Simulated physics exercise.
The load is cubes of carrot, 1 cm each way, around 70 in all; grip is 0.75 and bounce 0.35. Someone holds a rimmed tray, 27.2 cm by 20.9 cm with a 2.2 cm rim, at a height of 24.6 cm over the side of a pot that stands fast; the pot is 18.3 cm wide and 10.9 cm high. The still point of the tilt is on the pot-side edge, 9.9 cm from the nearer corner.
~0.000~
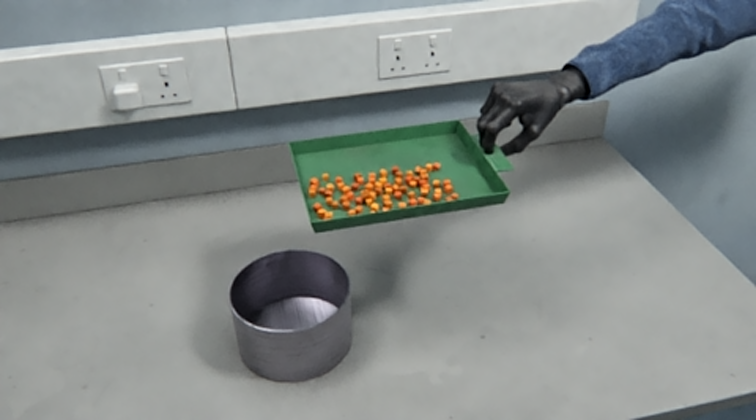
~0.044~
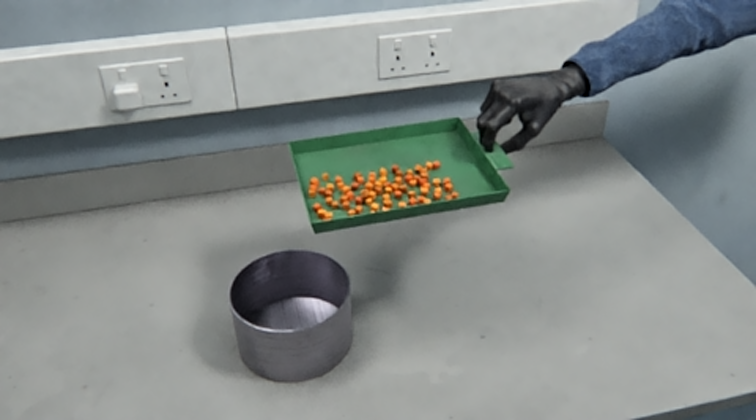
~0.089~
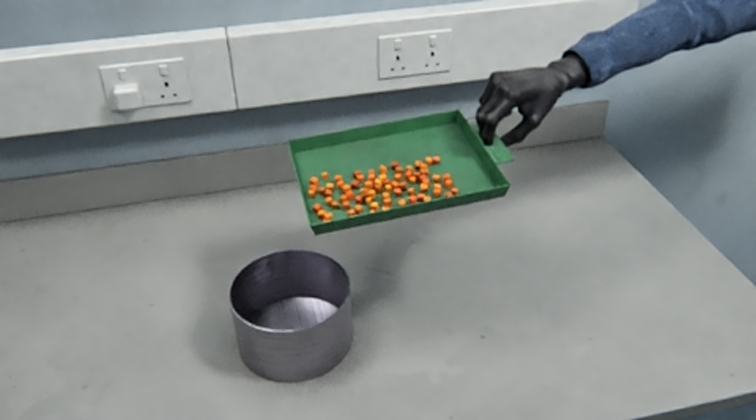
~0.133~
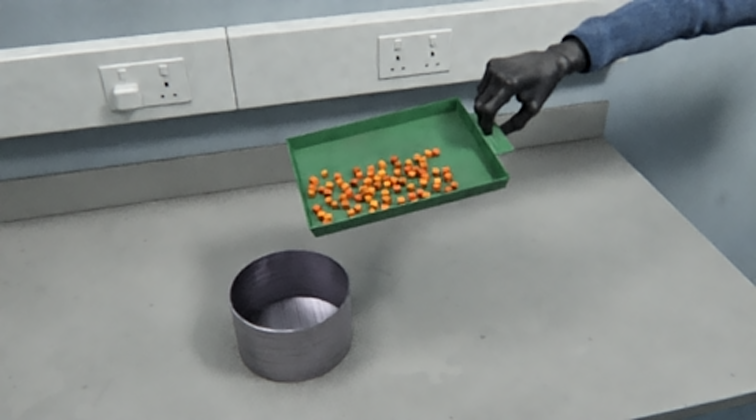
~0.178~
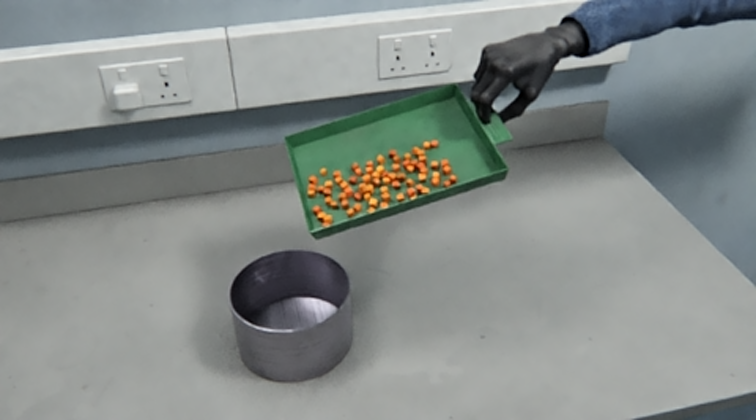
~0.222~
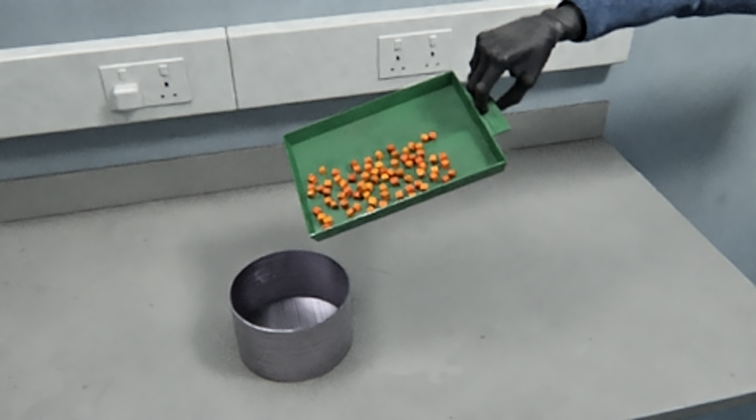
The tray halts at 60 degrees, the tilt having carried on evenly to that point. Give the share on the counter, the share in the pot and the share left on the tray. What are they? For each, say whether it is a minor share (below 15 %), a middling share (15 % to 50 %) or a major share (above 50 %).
I expect this. Counter - a minor share. Pot - a middling share. Tray - a major share.
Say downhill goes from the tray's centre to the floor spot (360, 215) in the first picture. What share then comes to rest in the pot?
Roughly 15 % of the pieces.
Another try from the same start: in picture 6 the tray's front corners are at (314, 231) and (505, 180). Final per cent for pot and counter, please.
In the pot: 10 per cent; on the counter: 5 per cent.
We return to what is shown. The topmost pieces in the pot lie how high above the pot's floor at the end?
1.0 cm.
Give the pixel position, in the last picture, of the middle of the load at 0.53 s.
Near pixel (344, 201).
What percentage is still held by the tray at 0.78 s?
Some 80 per cent of the load.
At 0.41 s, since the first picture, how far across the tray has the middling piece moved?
I'd say close to 1 centimetres.
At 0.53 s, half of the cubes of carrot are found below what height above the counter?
I'd put it near 28 cm.
After 0.41 s, tilt 41 degrees; the tray holds 100 %, the pot 0 %.
Then, at 0.53 s, tilt 55 degrees; the tray holds 100 %, the pot 0 %.
After 0.78 s, tilt 60 degrees; the tray holds 80 %, the pot 5 %.
By 2.3 s all is still; counter 10 %, pot 30 %, tray 60 %.
